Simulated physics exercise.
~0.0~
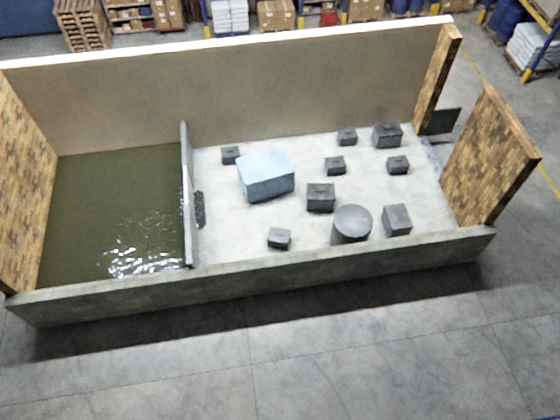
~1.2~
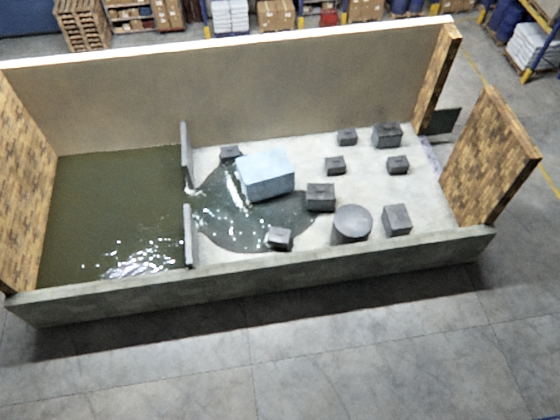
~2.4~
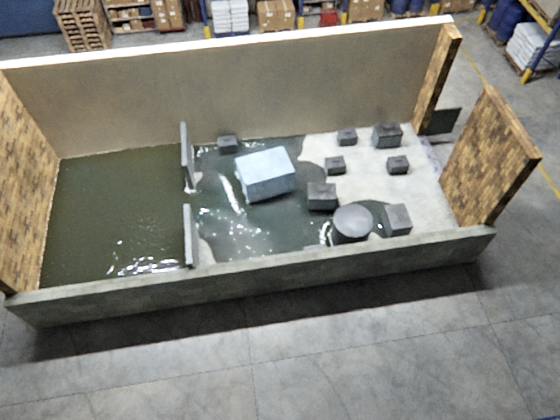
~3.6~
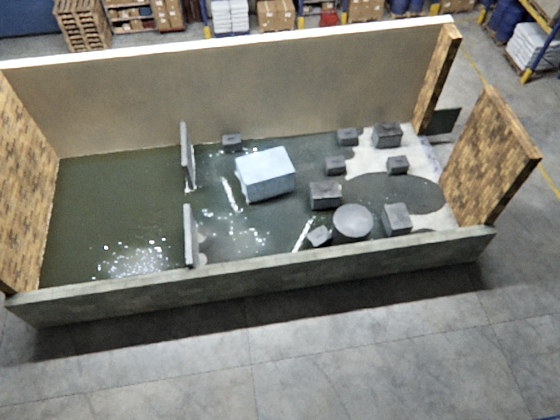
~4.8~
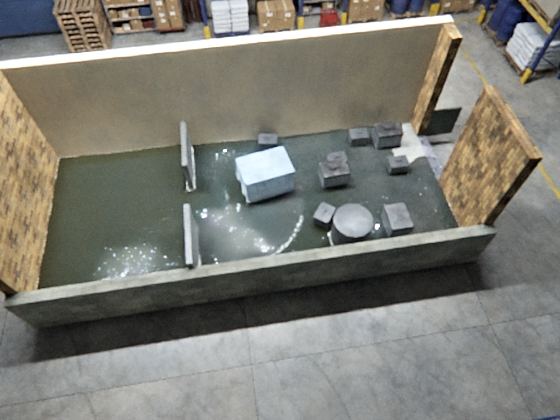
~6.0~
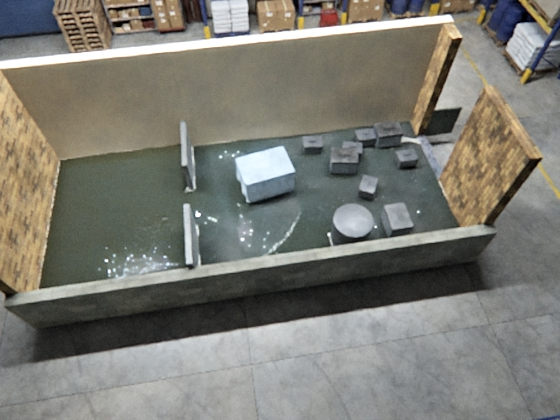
Murky green water fills the left side of an open-topped, walled basin, seen from above on a grey warehouse floor, while dark grey boxes, a pale blue block and a round grey object stand on the pale, dry floor to the right. A gap opens in the dividing wall, and the water pours through and fans out around the nearest boxes. It spreads rightward until the pale floor is covered. The two leftmost boxes drift right, and others shift toward the back right. Finally, several boxes sit bunched there, while the blue block and round object remain in place.
